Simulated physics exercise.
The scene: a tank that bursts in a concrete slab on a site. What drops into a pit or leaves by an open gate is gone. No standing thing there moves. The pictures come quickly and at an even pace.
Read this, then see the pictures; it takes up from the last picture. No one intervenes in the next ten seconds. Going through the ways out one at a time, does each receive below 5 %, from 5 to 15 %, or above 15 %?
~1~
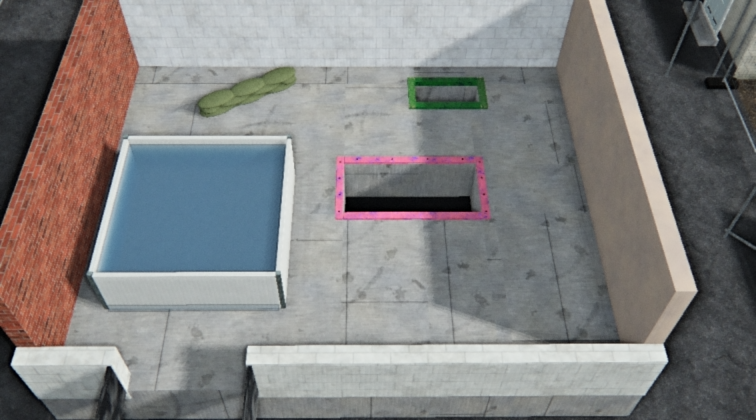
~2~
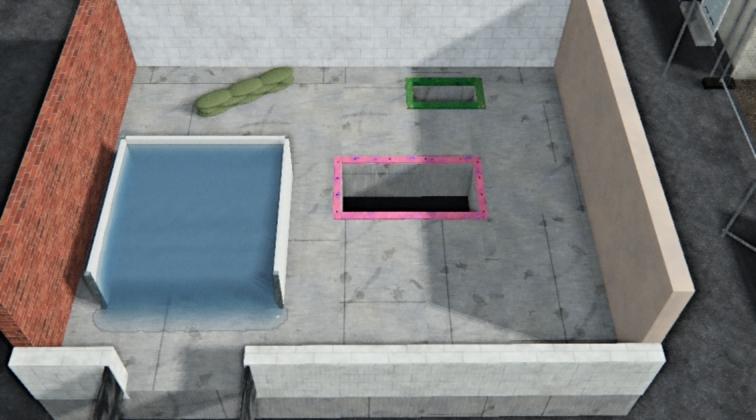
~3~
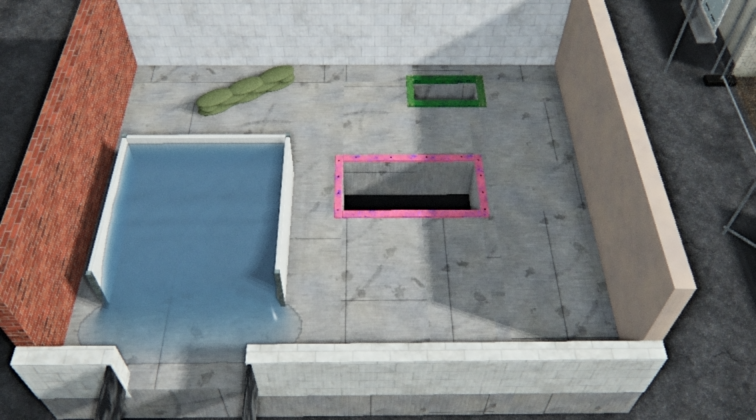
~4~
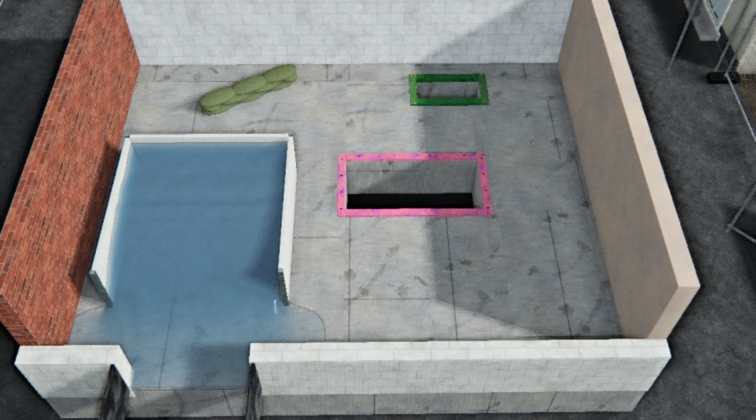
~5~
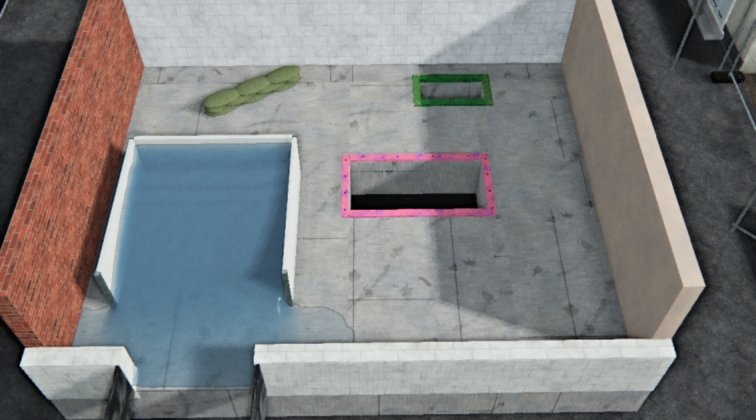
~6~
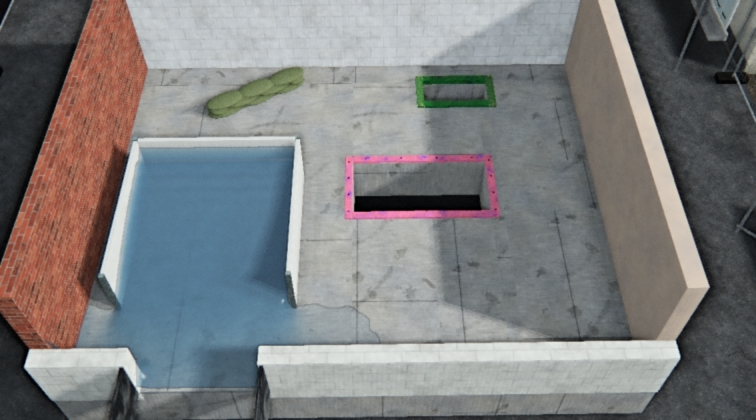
One by one: Gate: Greater than fifteen per cent; green pit: Smaller than five per cent; pink pit: Smaller than five per cent.
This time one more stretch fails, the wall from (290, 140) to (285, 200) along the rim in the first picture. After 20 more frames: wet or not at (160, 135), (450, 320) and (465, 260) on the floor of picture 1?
Taking them in order, I'd say not reached, swamped and swamped.
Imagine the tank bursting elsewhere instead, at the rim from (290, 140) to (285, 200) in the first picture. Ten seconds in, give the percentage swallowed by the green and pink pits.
Parts in a hundred: Green 2, pink 50.
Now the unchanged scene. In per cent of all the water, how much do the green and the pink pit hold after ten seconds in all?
Near 0 in a hundred, followed by near 0 in a hundred.
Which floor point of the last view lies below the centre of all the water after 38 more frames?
The water centres close to (309, 230).
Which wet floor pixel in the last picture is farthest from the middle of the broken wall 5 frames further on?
Estimated pixel: (515, 369).
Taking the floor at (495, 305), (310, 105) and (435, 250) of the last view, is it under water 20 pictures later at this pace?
In that order, the three spots are soaked, high and dry and soaked.
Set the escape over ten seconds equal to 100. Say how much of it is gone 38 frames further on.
My figure: 90 percent.
A moment on, water covers 15 % of the floor; the gate 17 %, the green pit 0 %, the pink pit 0 %.
Next, water covers 30 % of the floor; the gate 33 %, the green pit 0 %, the pink pit 0 %.
Then, water covers 50 % of the floor; the gate 47 %, the green pit 0 %, the pink pit 0 %.
Later, water covers 70 % of the floor; the gate 56 %, the green pit 0 %, the pink pit 0 %.
In the end, water covers 80 % of the floor; the gate 62 %, the green pit 0 %, the pink pit 0 %.
